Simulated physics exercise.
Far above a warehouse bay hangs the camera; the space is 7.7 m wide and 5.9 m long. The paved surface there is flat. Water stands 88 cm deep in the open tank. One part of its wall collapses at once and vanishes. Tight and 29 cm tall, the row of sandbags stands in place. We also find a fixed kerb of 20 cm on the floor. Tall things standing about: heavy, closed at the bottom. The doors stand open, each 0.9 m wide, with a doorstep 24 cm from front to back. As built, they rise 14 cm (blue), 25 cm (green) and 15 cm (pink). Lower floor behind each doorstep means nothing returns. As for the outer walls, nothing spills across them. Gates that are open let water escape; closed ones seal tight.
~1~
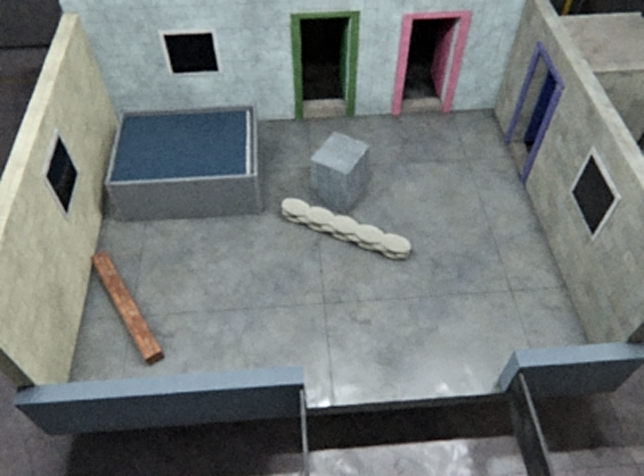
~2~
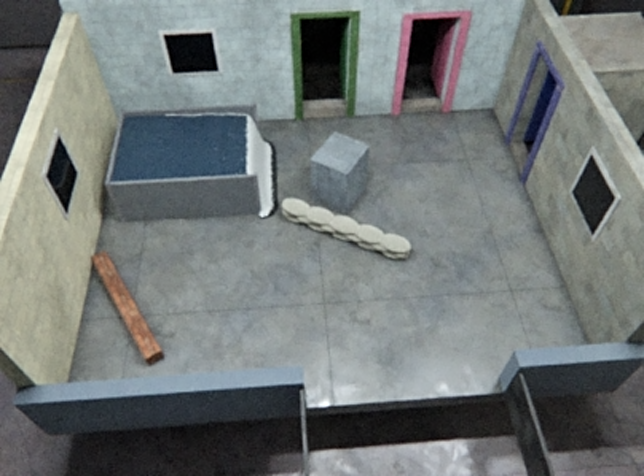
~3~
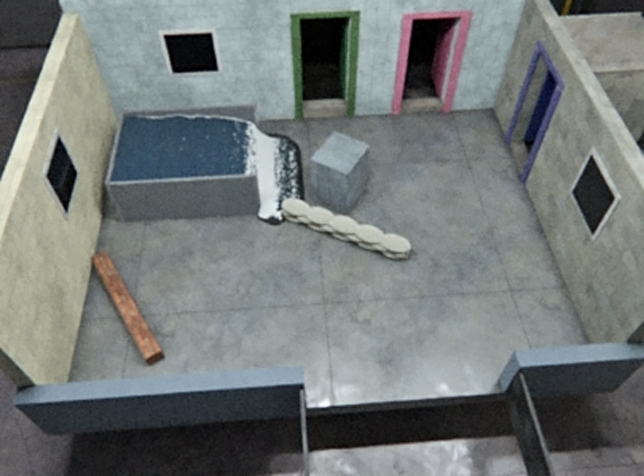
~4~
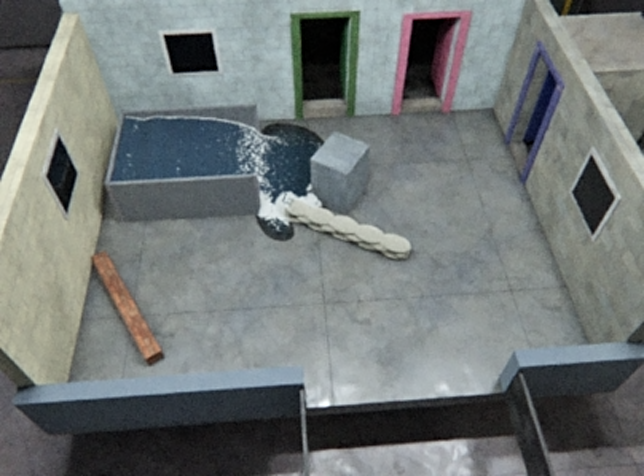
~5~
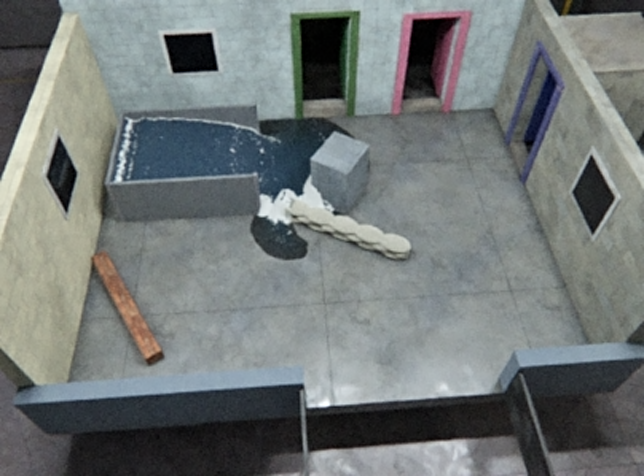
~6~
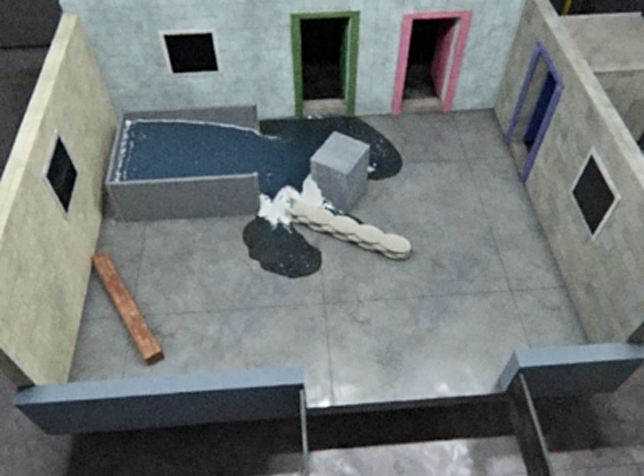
The video shows a walled grey floor with an open tank of dark water, whose right side disappears; water pours out, foaming against a pale row of sandbags, and spreads around a grey block to the green door.
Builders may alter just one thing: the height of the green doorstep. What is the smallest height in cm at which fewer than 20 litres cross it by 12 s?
About 36 cm.
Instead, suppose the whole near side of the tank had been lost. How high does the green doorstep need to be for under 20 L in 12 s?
Required height: Approx. 7.0 cm.
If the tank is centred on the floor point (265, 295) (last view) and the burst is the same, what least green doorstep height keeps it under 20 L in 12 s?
Roughly 7.5 centimetres.
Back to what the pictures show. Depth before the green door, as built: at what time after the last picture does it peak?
I'd guess close to 1.6 seconds.
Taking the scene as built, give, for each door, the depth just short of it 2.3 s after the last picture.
In cm - blue: 25, green: 32, pink: 16.
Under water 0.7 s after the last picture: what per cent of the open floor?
35 %.
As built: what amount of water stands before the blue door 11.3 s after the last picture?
It comes to about 6.5 centimetres deep.
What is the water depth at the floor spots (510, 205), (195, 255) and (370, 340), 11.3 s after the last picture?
Close to 8, 7 and 4 cm deep.
Then, 0.7 s after the last picture water covers 35 % of the floor, deepest (60 cm) near (314, 193); 23 cm at the green door, 0 litres in over its 25 cm doorstep.
Then, 2.3 s after the last picture water covers 65 % of the floor, deepest (43 cm) near (494, 124); 32 cm at the green door, 71 litres in over its 25 cm doorstep.
Then, 11.3 s after the last picture water covers 95 % of the floor, deepest (12 cm) near (79, 329); 6 cm at the green door, 84 litres in over its 25 cm doorstep.
At the green door as built, the water peaked near 36 cm, 1.5 s after the last picture.
With a doorstep of 33.5 cm, 30 litres would have come in within the 12 s; with 39 cm, 11 litres. So under 20 litres takes about 36 cm.
